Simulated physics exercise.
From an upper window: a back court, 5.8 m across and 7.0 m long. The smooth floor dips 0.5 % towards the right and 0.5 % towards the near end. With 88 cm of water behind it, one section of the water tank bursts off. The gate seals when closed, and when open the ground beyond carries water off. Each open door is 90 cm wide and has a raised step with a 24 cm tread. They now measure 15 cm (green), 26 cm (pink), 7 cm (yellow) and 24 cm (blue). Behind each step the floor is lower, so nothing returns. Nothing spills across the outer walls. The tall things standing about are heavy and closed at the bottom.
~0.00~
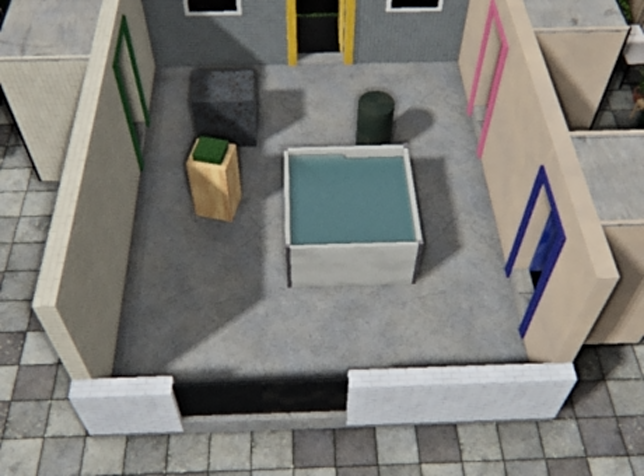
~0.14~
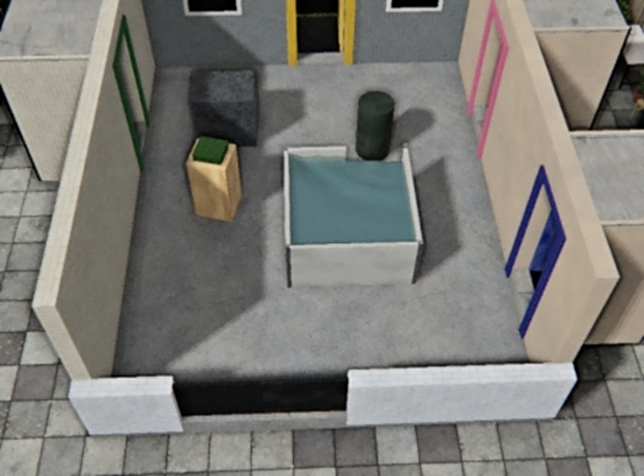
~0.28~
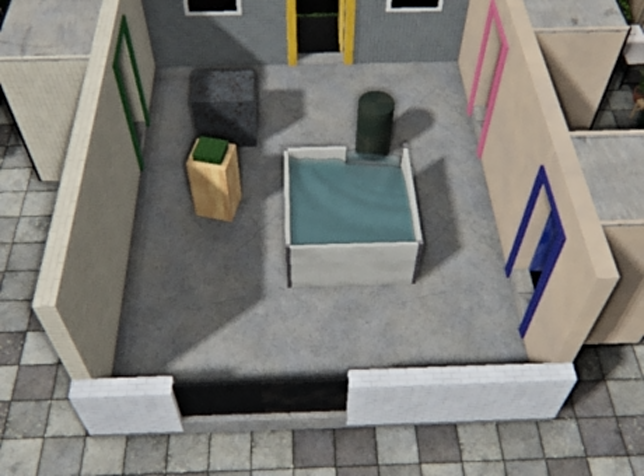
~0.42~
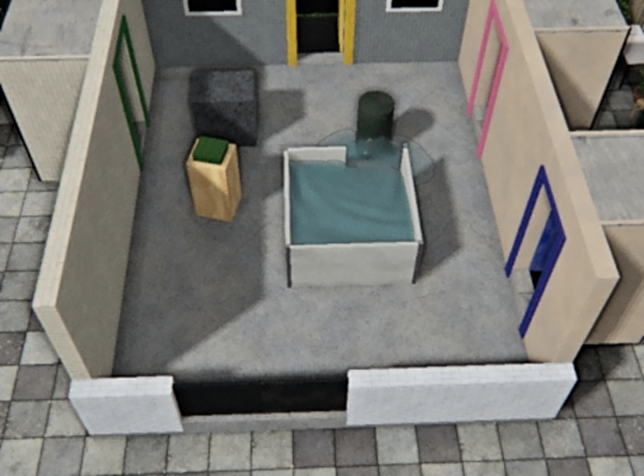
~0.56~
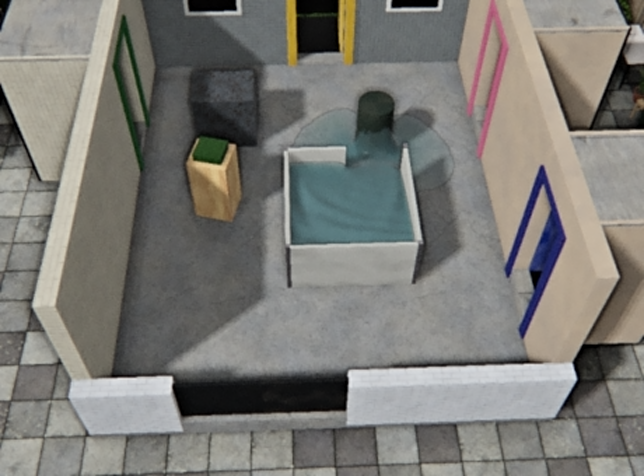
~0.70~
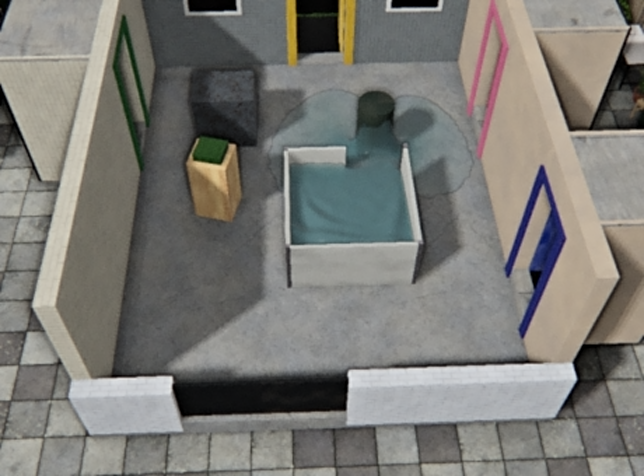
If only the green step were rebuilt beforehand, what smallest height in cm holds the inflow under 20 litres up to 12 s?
About 11 cm.
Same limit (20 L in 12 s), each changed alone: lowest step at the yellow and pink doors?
Roughly 13.0 cm at yellow and 29 cm at pink.
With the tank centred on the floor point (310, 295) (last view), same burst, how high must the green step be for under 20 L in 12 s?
About 7.5 cm.
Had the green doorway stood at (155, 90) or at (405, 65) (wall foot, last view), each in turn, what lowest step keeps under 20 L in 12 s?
Roughly 16 and 19 cm.
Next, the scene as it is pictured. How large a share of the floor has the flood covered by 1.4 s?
About 35 per cent.
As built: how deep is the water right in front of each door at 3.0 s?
Depths in cm: Green 11, pink 22, yellow 17, blue 2.
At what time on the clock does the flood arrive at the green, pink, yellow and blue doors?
Arrival: Green 2.0 s, pink 0.8 s, yellow 0.9 s, blue 2.4 s.
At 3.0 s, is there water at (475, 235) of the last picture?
It is wet.
After 1.4 s water covers 35 % of the floor, deepest (63 cm) near (376, 165); it has not reached the green door.
After 3.0 s water covers 55 % of the floor, deepest (38 cm) near (376, 165); 11 cm at the green door, 3 litres in over its 15 cm step.
After 12.0 s water covers 100 % of the floor, deepest (15 cm) near (509, 395); 7 cm at the green door, 5 litres in over its 15 cm step.
At the green door as built, the water arrived by 2.0 s and peaked near 15 cm at 3.6 s.
Run again over the same 12 s with other heights there, 28 litres in over 10 cm, 15 litres over 12 cm. The limit of 20 litres is kept from about 11 cm up.
